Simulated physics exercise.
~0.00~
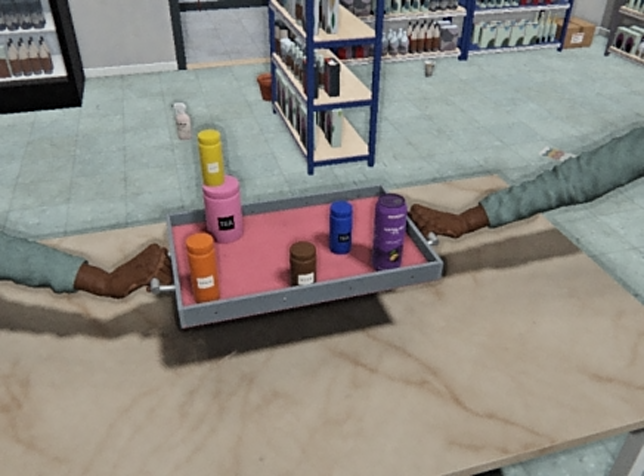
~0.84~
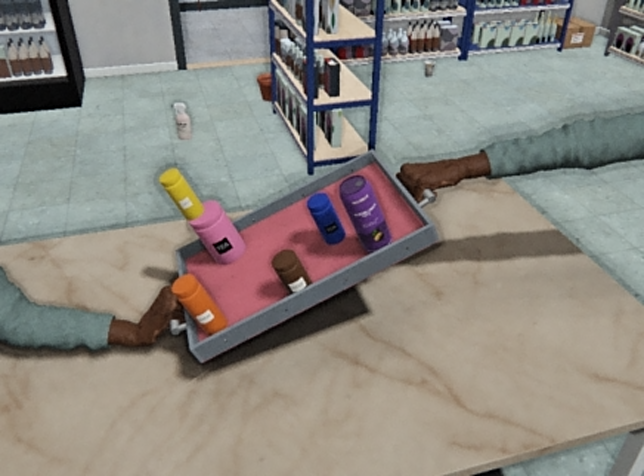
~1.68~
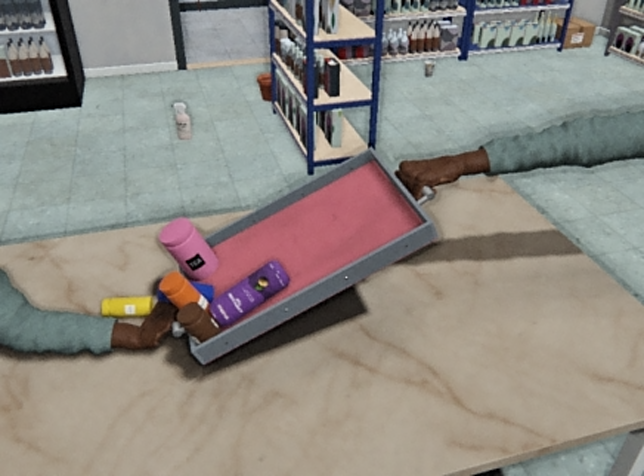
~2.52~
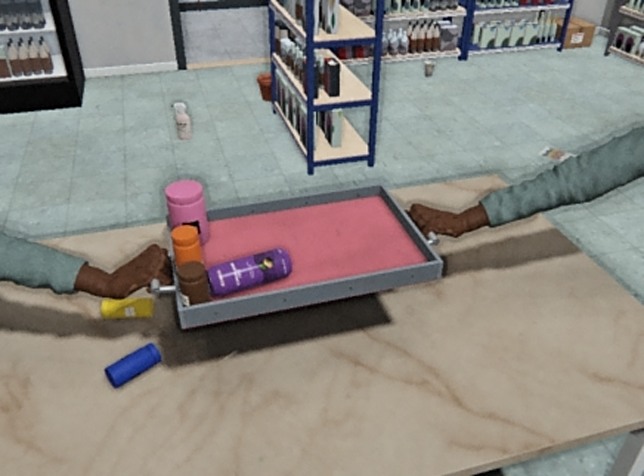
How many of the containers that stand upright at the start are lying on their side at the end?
Three of them end up on their side. The purple can lies in the tray, while the yellow and blue shakers lie on the table.
A grey tray with a pink base is held by two hands over a marble-patterned table in a shop, seen from above with shelves behind. Yellow, pink and orange containers stand towards its left, a brown one near the front, and blue and purple ones towards the right. The left hand lowers and the right rises, so the containers lean, then slide and tumble to the low end. The hands level the tray again. The yellow and blue shakers lie on the table, the purple can lies in the tray, and the pink, orange and brown containers stand bunched at the left.
